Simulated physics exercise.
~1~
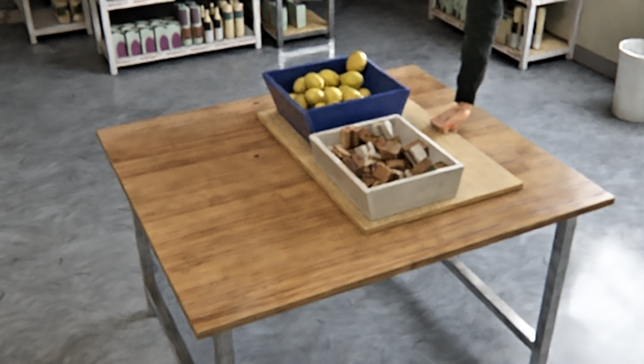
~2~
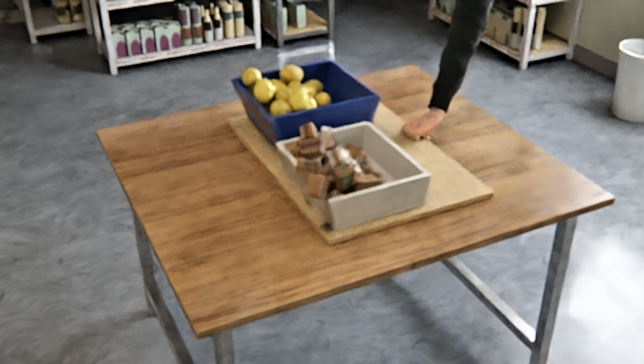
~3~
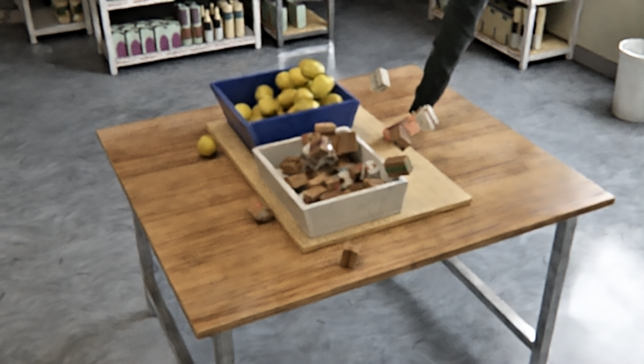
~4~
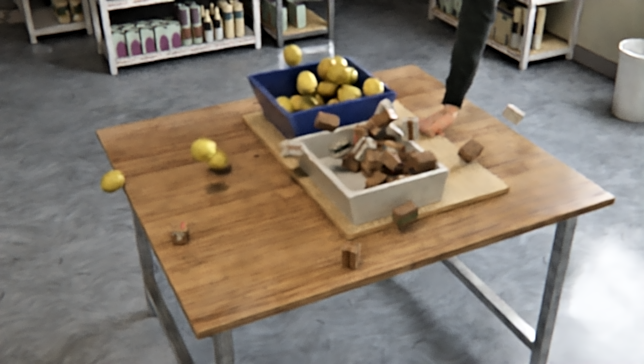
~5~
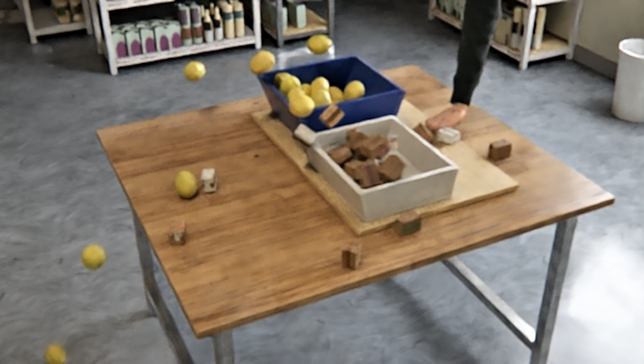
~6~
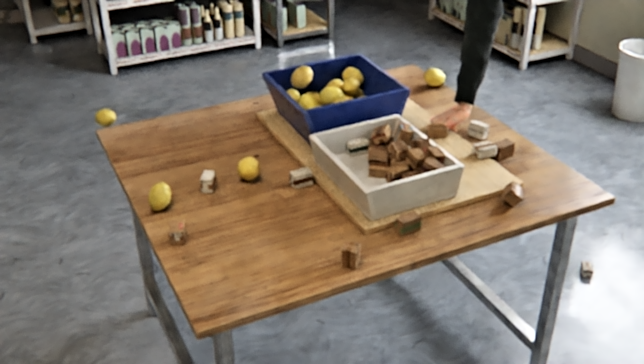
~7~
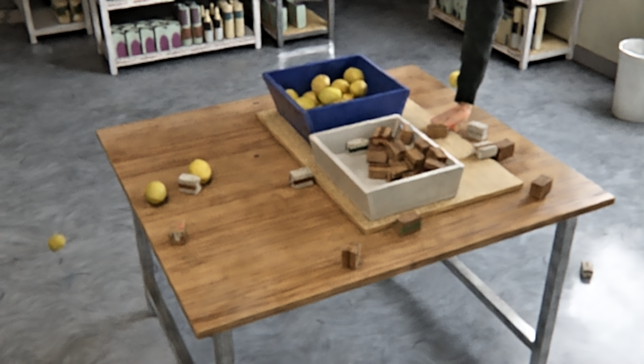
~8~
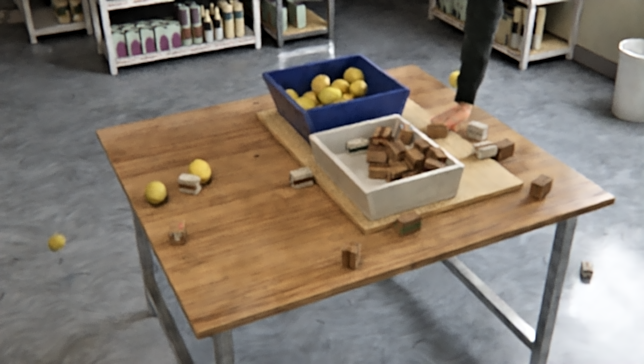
Lemons and small brown blocks flying from two totes as a hand shakes their board left and right, many staying inside.
